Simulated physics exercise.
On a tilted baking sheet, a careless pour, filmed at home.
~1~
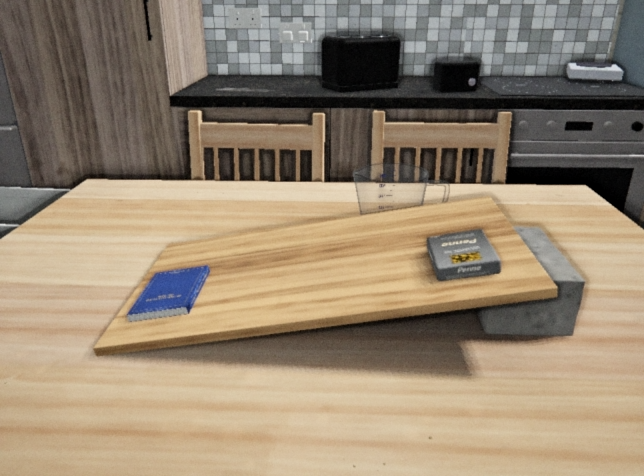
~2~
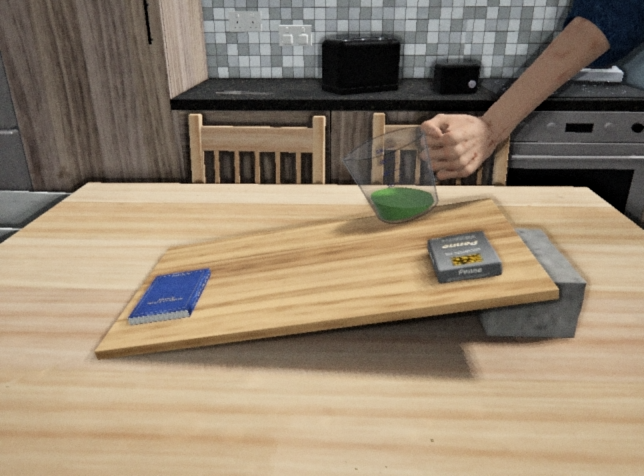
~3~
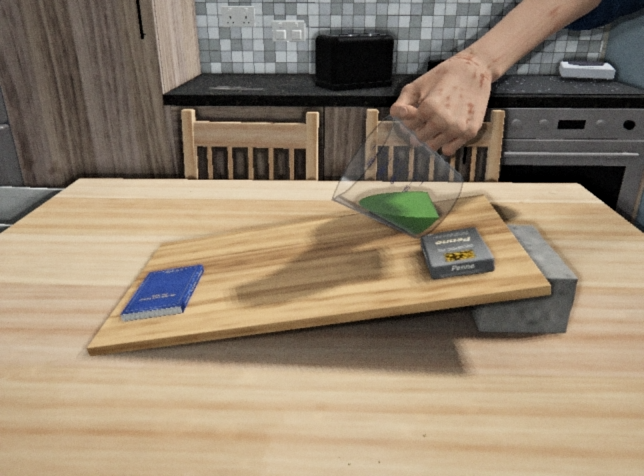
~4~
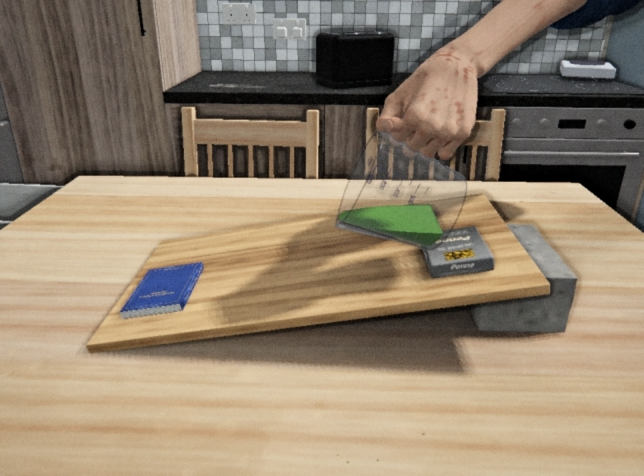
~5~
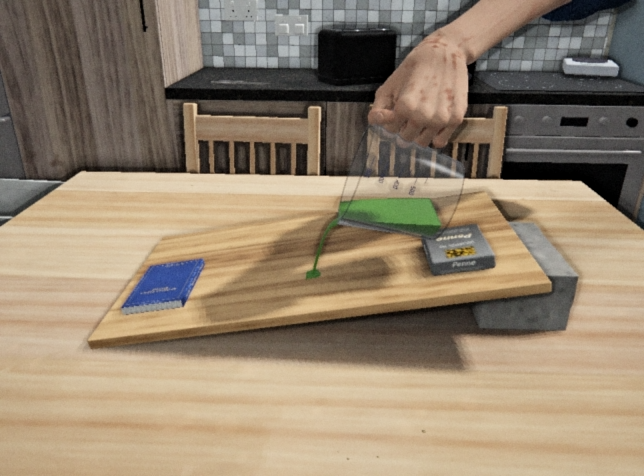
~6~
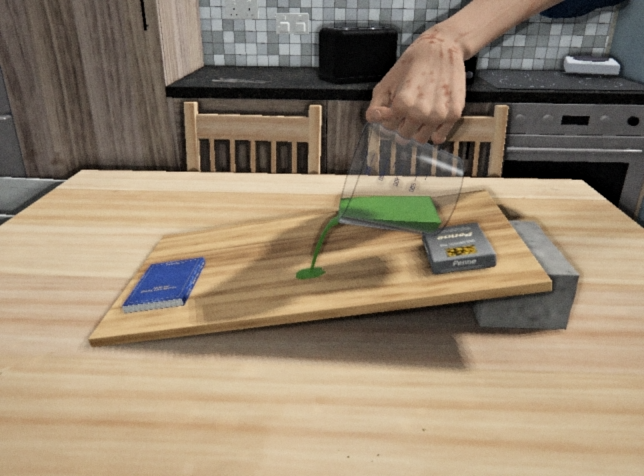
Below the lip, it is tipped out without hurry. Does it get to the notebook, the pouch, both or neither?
On the left the notebook: Reached, on the right the pouch: Not reached.
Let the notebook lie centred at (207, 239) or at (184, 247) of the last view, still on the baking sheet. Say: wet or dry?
Lab note - position 1: It avoids the spill; position 2: It avoids the spill.
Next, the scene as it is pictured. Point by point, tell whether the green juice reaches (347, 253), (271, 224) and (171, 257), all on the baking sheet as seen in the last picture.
First one left alone; second one left alone; third one got to.
Soon after, it runs down to the left; the notebook is wet; the pouch is dry.
Later, it runs down to the left and off the end; the notebook is wet; the pouch is dry.
In the end, it runs down to the left and off the end; the notebook is wet; the pouch is dry.
